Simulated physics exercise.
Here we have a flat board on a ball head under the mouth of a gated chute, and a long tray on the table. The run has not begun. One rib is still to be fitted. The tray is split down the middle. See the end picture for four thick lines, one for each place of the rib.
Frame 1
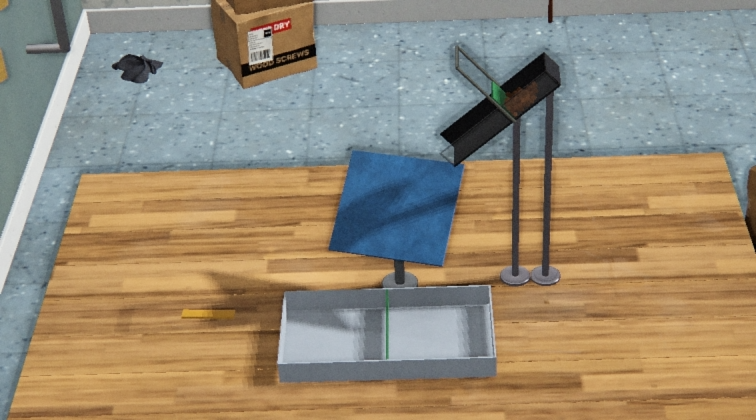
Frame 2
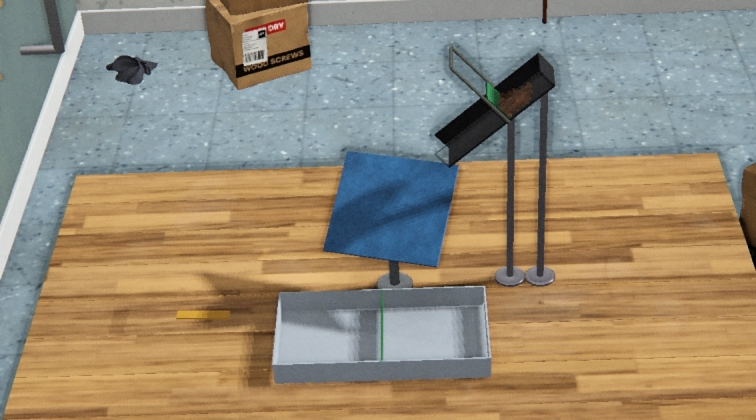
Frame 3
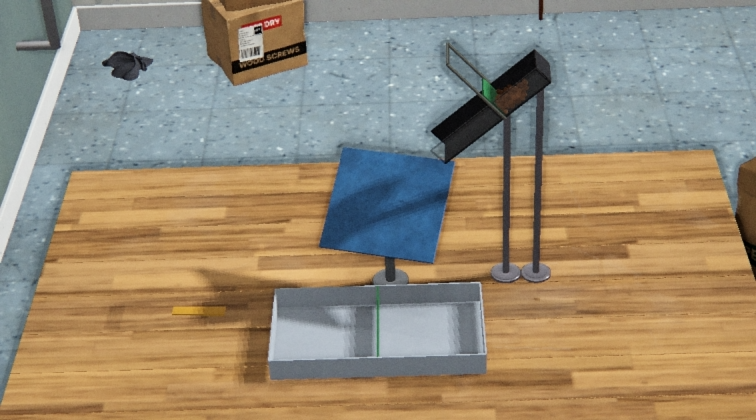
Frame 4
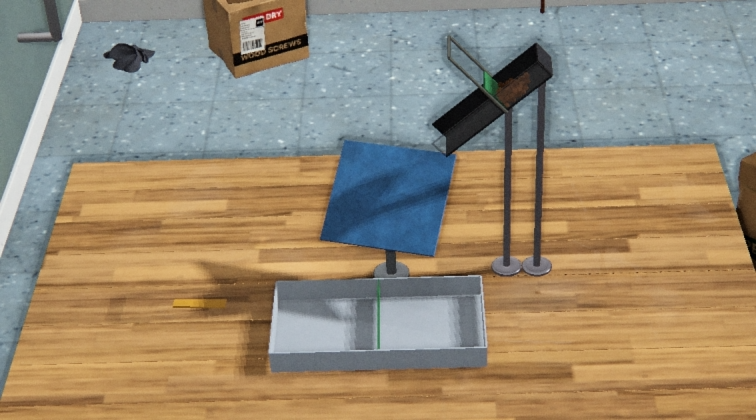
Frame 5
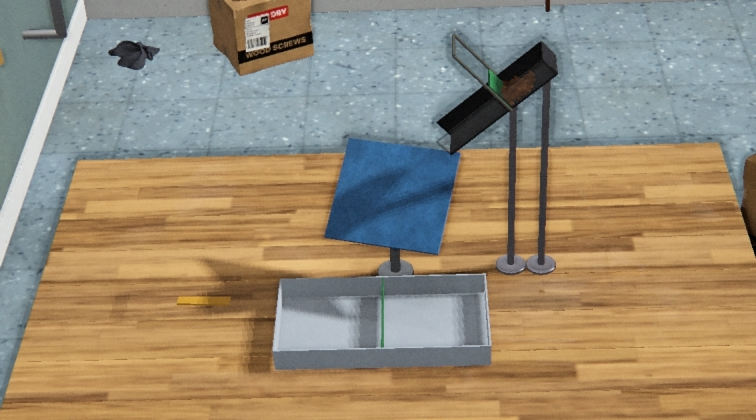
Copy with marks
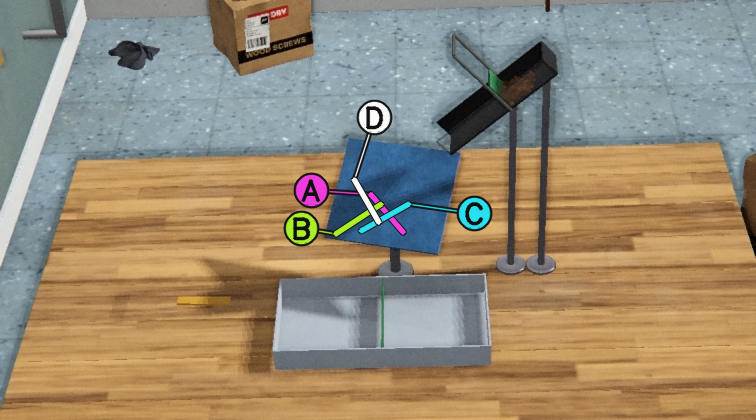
A blue board stands between a tray and a raised chute while the view shifts slightly.
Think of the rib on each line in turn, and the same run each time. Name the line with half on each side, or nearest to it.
The best line is D.
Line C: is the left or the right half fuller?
Left.
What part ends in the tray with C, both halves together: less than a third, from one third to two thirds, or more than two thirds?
Line C gives more than two thirds.
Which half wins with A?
More lands on the right.
On the marked copy, line A from (370, 194) to (403, 232); line B from (381, 204) to (335, 233); line C from (408, 204) to (361, 230); line D from (354, 179) to (378, 222).
For line A, of what is caught, roughly a quarter in the left half, the larger part in the right.
For line B, of what is caught, the larger part in the left half, about a tenth in the right.
For line C, of what is caught, the larger part in the left half, about a tenth in the right.
For line D, of what is caught, roughly a third in the left half, roughly two thirds in the right.
